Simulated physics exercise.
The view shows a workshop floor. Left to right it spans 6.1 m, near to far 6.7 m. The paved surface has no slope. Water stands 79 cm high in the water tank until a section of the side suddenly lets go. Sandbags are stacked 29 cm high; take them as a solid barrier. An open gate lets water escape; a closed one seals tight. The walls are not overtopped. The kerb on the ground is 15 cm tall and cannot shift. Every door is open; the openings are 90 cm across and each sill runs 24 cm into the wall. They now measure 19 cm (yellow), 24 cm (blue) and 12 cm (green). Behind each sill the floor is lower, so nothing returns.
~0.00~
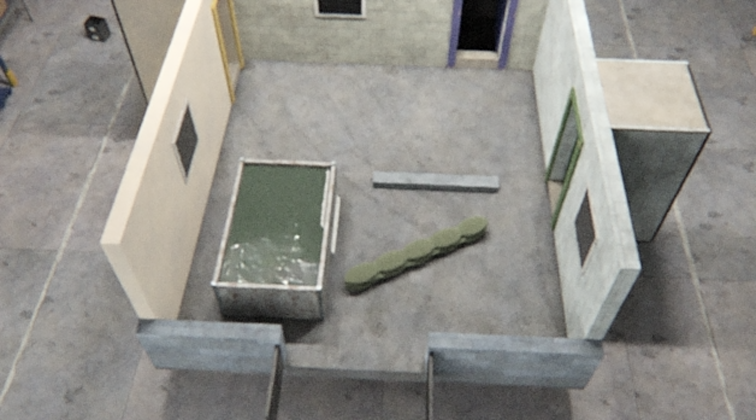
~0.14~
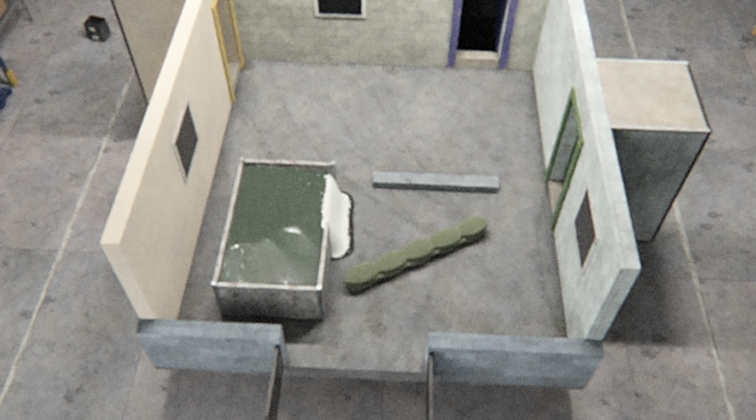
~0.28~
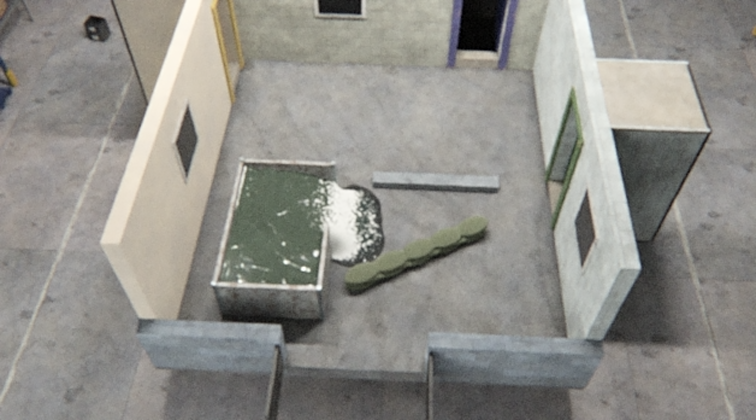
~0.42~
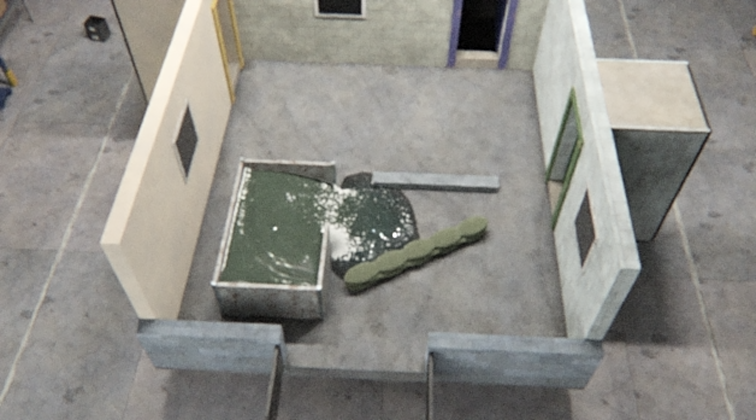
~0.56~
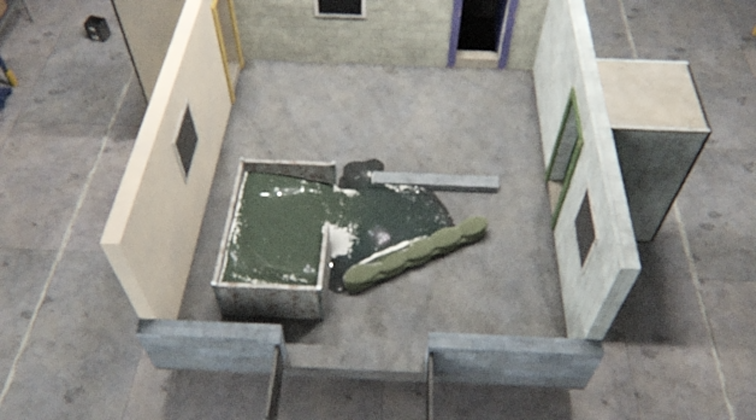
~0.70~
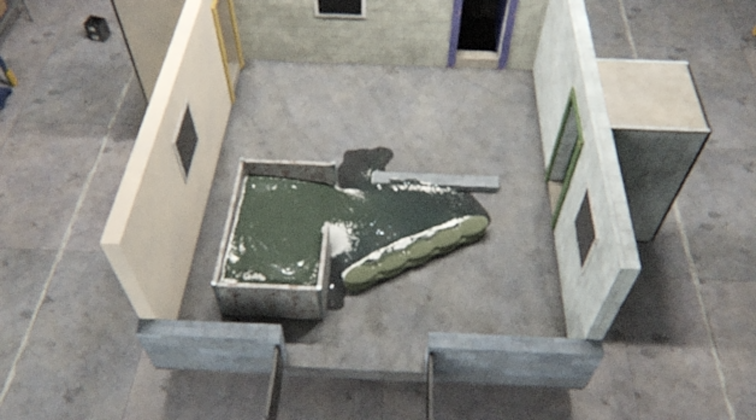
Dark green water pours from the tank's right side and spreads rightward along the sandbags.
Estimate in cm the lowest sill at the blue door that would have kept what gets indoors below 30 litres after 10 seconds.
It would have to be roughly 10.5 cm high.
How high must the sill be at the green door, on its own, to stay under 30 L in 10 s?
Roughly 38 cm at green.
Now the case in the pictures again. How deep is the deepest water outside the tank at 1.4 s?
About 42 cm.
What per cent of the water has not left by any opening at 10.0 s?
About 76 per cent.
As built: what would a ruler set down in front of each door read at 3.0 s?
Depths in cm: Yellow 0, blue 17, green 28.
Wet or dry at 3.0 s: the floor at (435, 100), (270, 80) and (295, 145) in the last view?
In turn: Flooded, dry, still dry.
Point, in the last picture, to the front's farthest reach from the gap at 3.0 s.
At about (526, 70).
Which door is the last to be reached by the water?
The yellow one.
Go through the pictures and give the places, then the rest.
The water tank at (278, 223) is whole and still, 79 cm deep; the blue door at (482, 29) is dry, in the first frame.
The front is at (349, 250), 0.3 m from the gap at (330, 213); 0.3 m2 of floor is wet, 79 cm left at the back, in the second frame.
The gap is at (330, 215), the front 0.8 m out at (377, 248); the back of the water tank holds 78 cm, in the third frame.
Water pours out at (330, 216) and has run 1.4 m, to (413, 244); about 11 cm deep outside, 71 cm at the back, in the fourth frame.
Water pours out at (330, 217) and has run 2.0 m, to (448, 234); about 10 cm deep outside, 66 cm at the back, in the fifth frame.
The front is at (486, 219), 2.7 m from the gap at (330, 217); 4.0 m2 of floor is wet, 68 cm left at the back; 3.1 m in a straight line remain to the blue door at (482, 29), in the sixth frame.
After 1.4 s water covers 20 % of the floor, deepest (42 cm) near (338, 213); it has not reached the blue door.
After 3.0 s water covers 45 % of the floor, deepest (32 cm) near (526, 70); 17 cm at the blue door, 0 litres in over its 24 cm sill.
After 10.0 s water covers 90 % of the floor, deepest (10 cm) near (236, 89); 6 cm at the blue door, 0 litres in over its 24 cm sill.
At the blue door as built, the water arrived by 2.7 s and peaked near 17 cm at 3.0 s.
Run again over the same 10 s with other heights there, 58 litres in over 8 cm, 21 litres over 11.5 cm. The limit of 30 litres is kept from about 10.5 cm up.
